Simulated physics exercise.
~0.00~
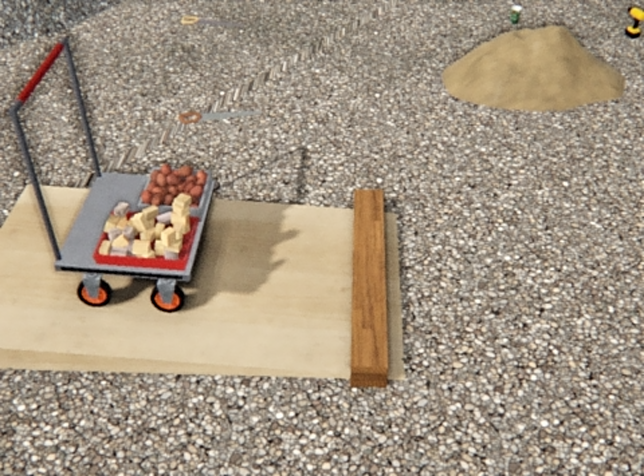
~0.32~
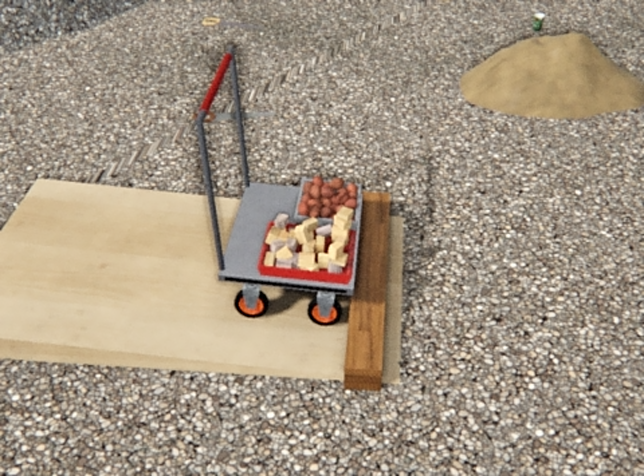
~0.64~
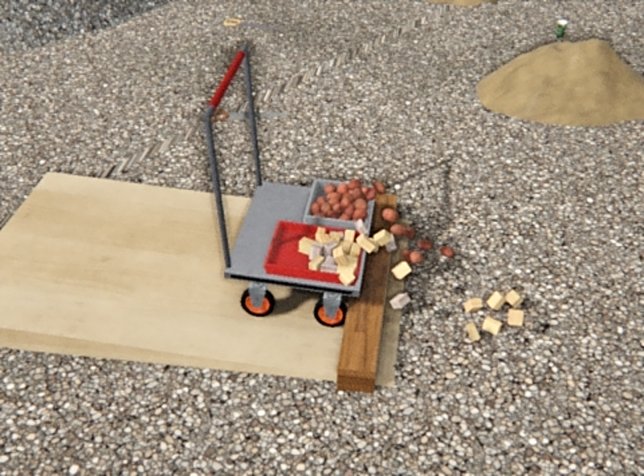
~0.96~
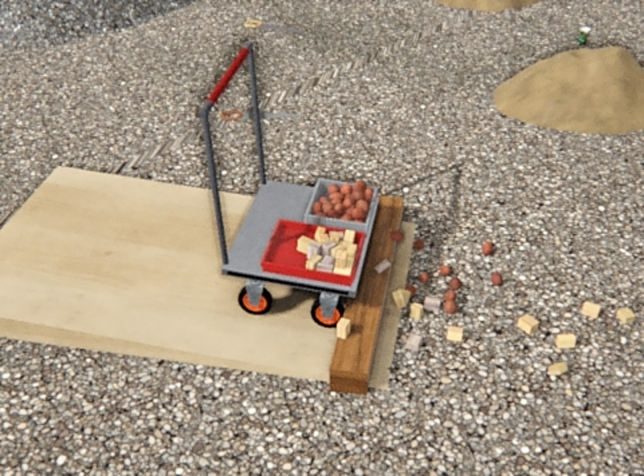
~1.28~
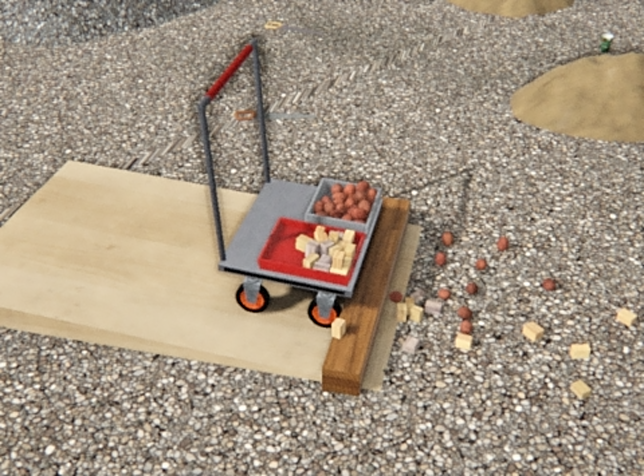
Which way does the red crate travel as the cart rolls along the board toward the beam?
The red crate moves to the right along with the cart.
